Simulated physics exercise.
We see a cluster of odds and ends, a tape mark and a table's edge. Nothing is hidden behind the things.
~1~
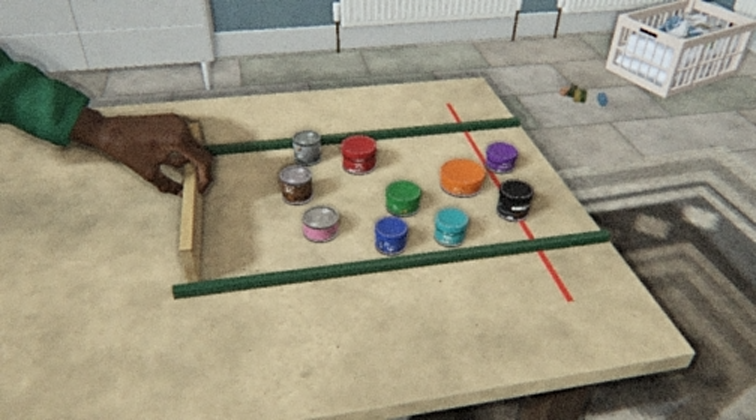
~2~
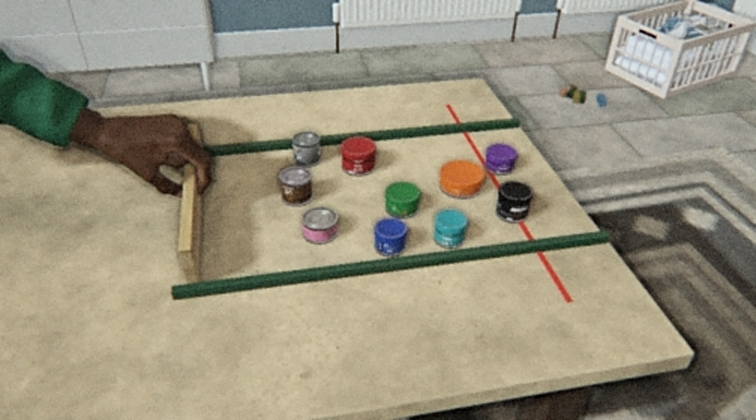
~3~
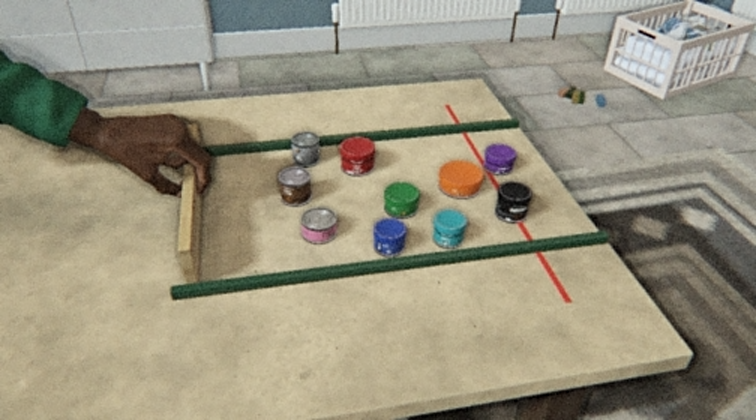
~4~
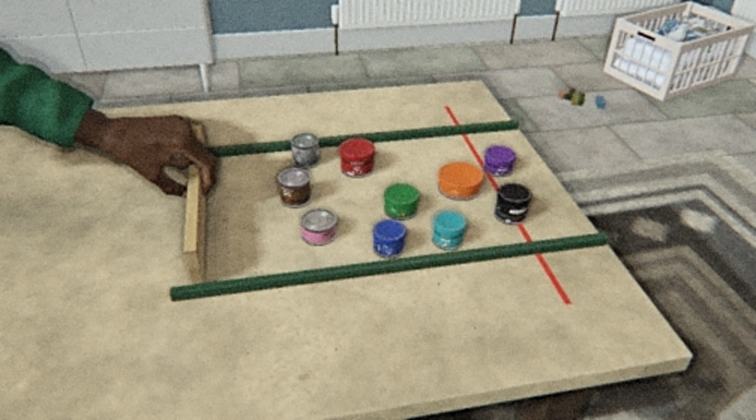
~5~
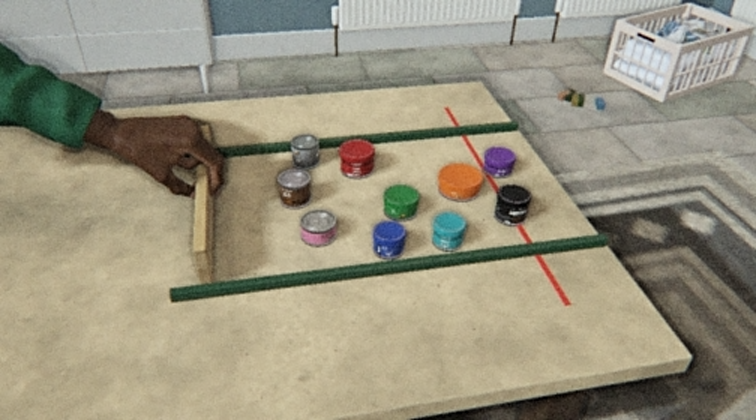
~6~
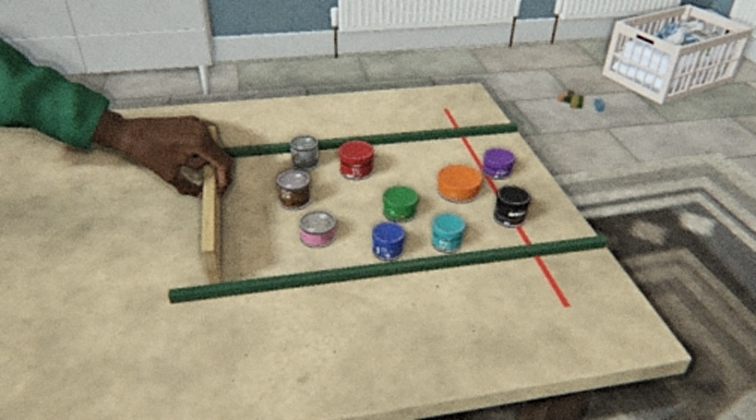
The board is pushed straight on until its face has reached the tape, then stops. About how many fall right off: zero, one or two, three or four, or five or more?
Outcome: The number that fall off is zero.
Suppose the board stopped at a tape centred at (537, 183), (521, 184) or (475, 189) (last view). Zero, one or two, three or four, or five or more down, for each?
One after another: Either three or four; 3 or 4; not one.
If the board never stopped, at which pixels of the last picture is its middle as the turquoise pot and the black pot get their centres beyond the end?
At (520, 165) for the turquoise pot; at (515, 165) for the black pot.
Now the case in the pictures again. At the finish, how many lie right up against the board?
The number is 6.
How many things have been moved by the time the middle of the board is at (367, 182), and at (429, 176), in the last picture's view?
By then 6, and 8.
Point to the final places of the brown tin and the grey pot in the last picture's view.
About (504, 168), and the other about (481, 135).
A little later, none off yet; purple pot at rest near (498, 164); black pot at rest near (512, 206); orange tin at rest near (459, 183).
When it is over, the number that fall off is zero.
